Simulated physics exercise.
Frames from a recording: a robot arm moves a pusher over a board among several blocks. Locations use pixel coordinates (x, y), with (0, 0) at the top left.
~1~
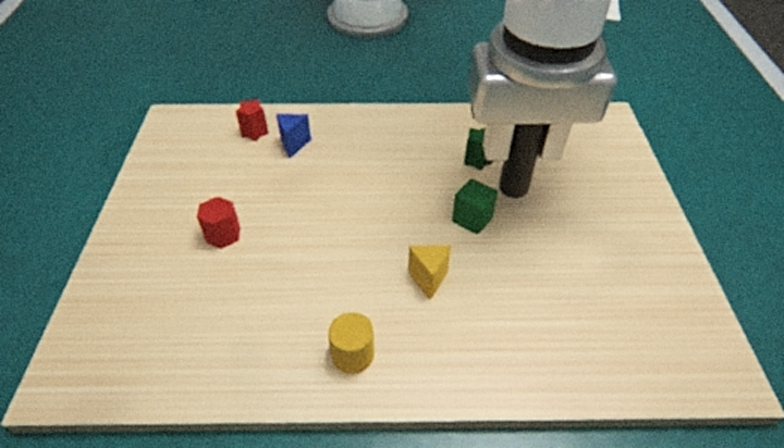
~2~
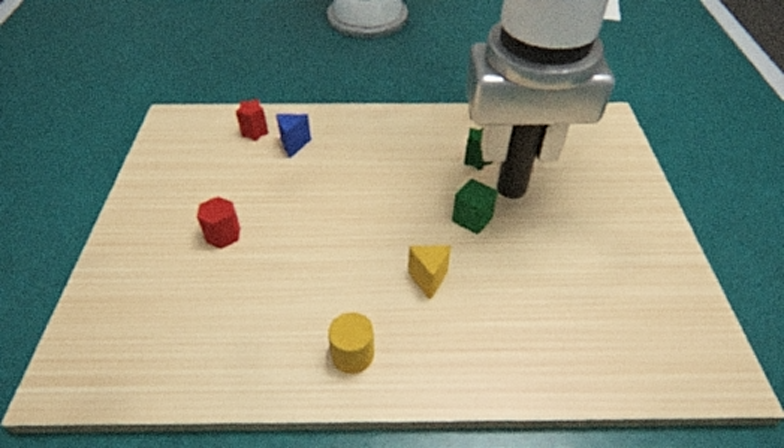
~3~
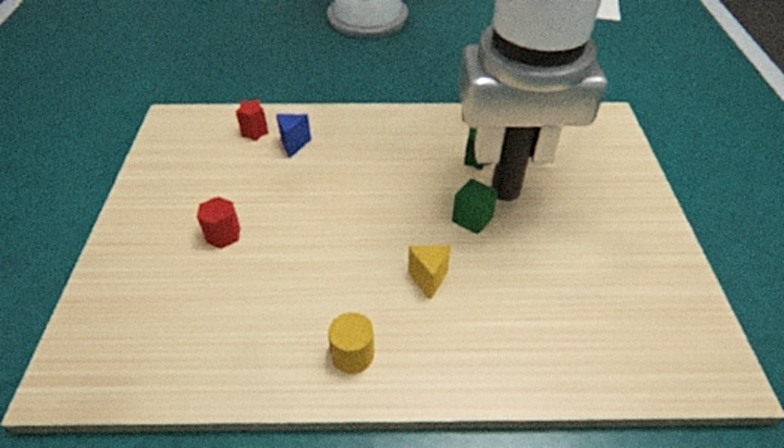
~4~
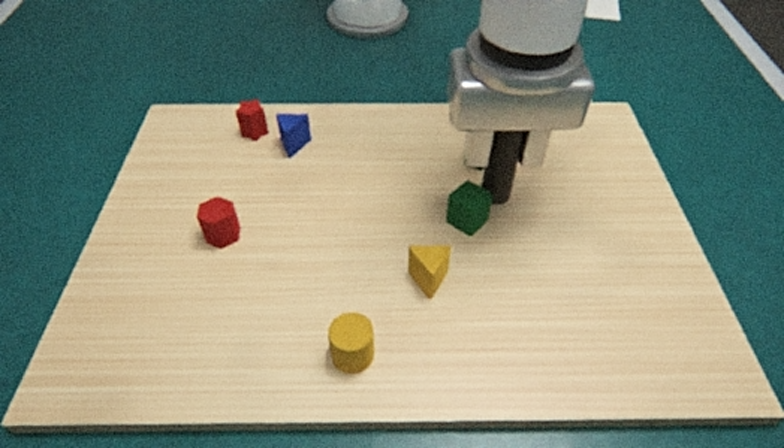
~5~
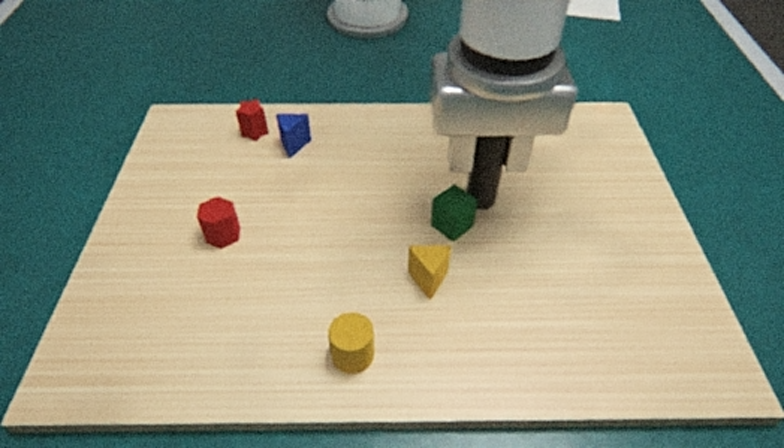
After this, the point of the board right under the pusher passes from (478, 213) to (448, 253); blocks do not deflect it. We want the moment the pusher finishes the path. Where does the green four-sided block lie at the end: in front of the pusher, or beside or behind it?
I predict the pusher has moved past it.
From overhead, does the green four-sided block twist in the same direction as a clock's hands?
Yes, it checks out.
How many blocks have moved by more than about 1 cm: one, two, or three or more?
This push will displace one block.
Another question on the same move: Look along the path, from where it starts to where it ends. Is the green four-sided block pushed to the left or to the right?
Pushed right.
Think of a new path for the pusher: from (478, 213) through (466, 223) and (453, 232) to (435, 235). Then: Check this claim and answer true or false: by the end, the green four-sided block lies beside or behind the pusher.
That claim is false.
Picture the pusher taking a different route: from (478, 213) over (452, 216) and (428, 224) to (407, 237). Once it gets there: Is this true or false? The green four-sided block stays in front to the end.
True.
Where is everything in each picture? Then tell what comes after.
Pusher tip (513, 189); block tops, yellow triangle (431, 255); green four-sided block (477, 192), in the first picture.
Pusher (511, 190); blocks unchanged, in the second picture.
Pusher (505, 192); blocks unchanged, in the third picture.
Pusher (495, 196); green four-sided block (471, 194), in the fourth picture.
Pusher (480, 201); yellow triangle (431, 255); green four-sided block (455, 199), in the fifth picture.
On the path given first. Halfway along, pusher (465, 220); green four-sided block (434, 209), turned 45° clockwise.
At the end, pusher (450, 240); yellow triangle in place; green four-sided block (421, 214), turned 70° clockwise.
